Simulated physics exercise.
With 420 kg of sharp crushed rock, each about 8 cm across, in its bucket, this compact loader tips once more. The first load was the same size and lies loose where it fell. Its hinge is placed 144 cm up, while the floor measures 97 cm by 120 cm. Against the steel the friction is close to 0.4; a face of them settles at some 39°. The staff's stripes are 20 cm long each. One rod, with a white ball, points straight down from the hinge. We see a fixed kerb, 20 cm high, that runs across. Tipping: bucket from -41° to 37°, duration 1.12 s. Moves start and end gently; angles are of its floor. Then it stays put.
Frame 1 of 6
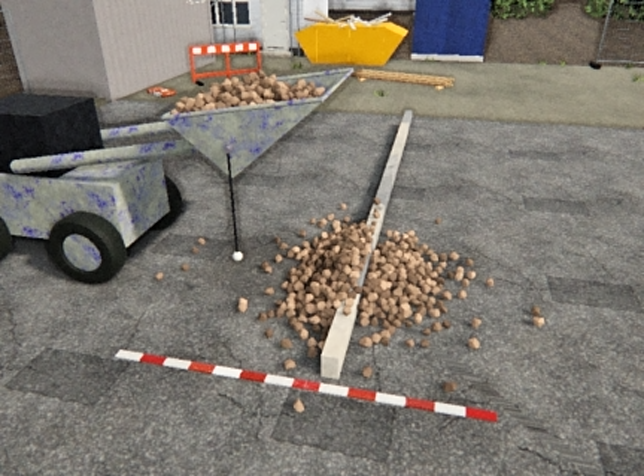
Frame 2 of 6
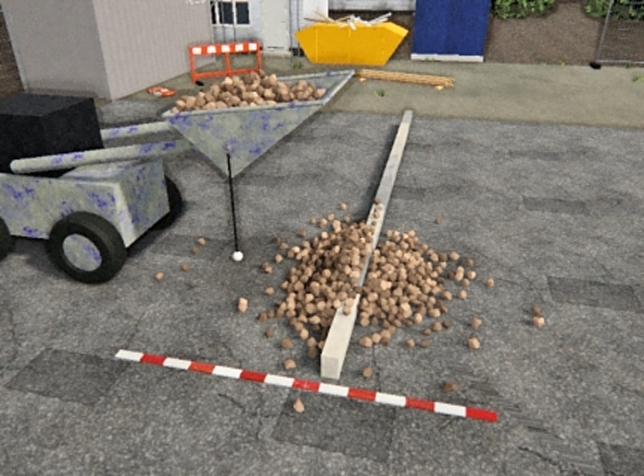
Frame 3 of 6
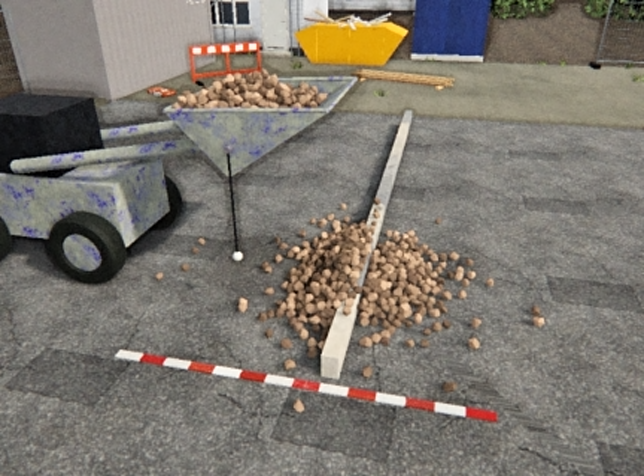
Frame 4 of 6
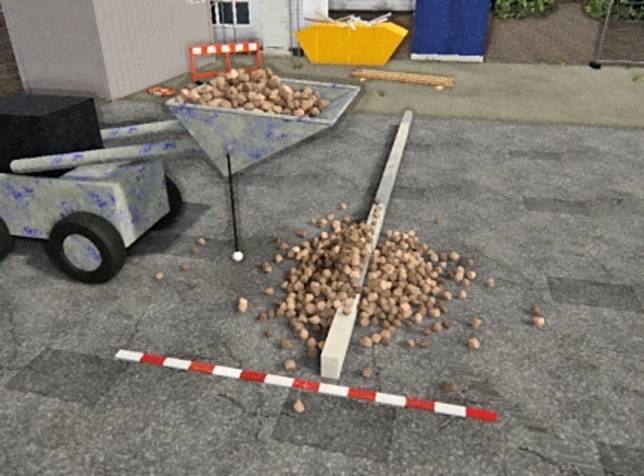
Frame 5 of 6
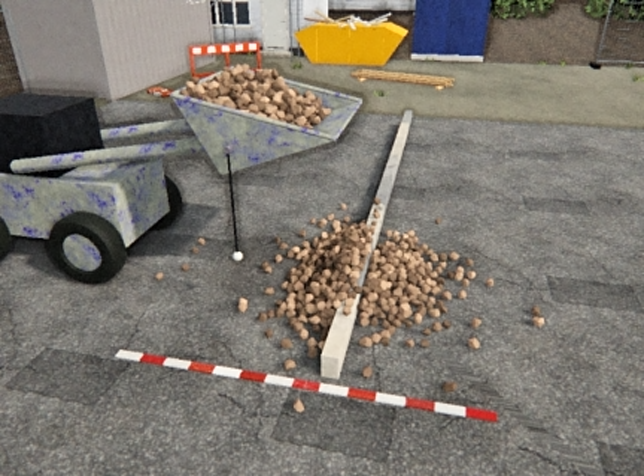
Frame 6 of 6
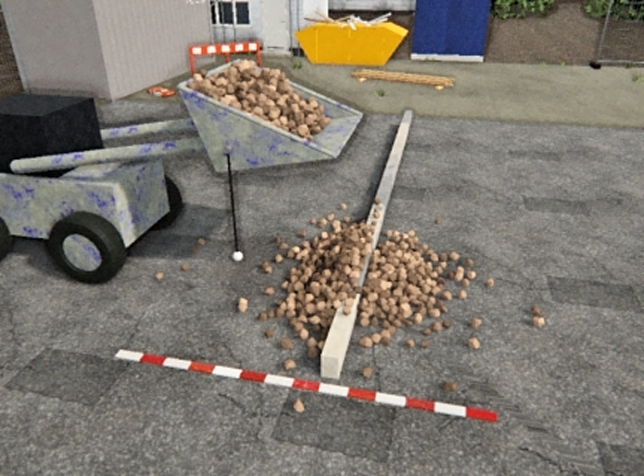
A loader's bucket full of brown stones tilts slowly forward above a pile straddling a beam.
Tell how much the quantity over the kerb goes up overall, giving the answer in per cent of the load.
It goes up by roughly 68 per cent.
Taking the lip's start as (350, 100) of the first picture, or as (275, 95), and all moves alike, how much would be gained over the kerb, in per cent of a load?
Near 100 in a hundred first, near 10 in a hundred second.
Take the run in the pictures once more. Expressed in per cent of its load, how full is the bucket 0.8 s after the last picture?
It still holds about 85 per cent.
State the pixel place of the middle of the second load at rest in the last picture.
Their middle is at about (382, 266).
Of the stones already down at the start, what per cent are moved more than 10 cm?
I'd put it at about 5 per cent.
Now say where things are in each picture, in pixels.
Lip at (323, 100), floor tilted -41°, highest stones at (258, 81). The earlier load is highest near (352, 244), 34 cm above ground level, 64 % on this side of the kerb, 37 % over the kerb, in the first picture.
Lip at (324, 103), floor tilted -39°, highest stones at (260, 79), in the second picture.
The bucket is at -35°, its lip at (328, 111); the top of the load is at (249, 79), in the third picture.
The bucket is at -29°, its lip at (332, 123); the top of the load is at (243, 77), in the fourth picture.
Lip at (335, 139), floor tilted -21°, highest stones at (241, 72), in the fifth picture.
The bucket is at -11°, its lip at (336, 156); the top of the load is at (238, 68), in the sixth picture.
Then, 0.4 s after the last picture the floor is at 25°; in per cent of one load, 100 in the bucket, 64 on this side of the kerb, 37 over the kerb; the foremost stones are at (489, 298).
Then, 0.8 s after the last picture the floor is at 37°; in per cent of one load, 84 in the bucket, 80 on this side of the kerb, 37 over the kerb; the foremost stones are at (489, 298).
Then, 1.1 s after the last picture the floor is at 37°; in per cent of one load, 33 in the bucket, 109 on this side of the kerb, 59 over the kerb; the foremost stones are at (489, 298).
Then, 3.8 s after the last picture the floor is at 37°; in per cent of one load, 0 in the bucket, 96 on this side of the kerb, 105 over the kerb; the foremost stones are at (516, 324). Net gain over the kerb, 68.
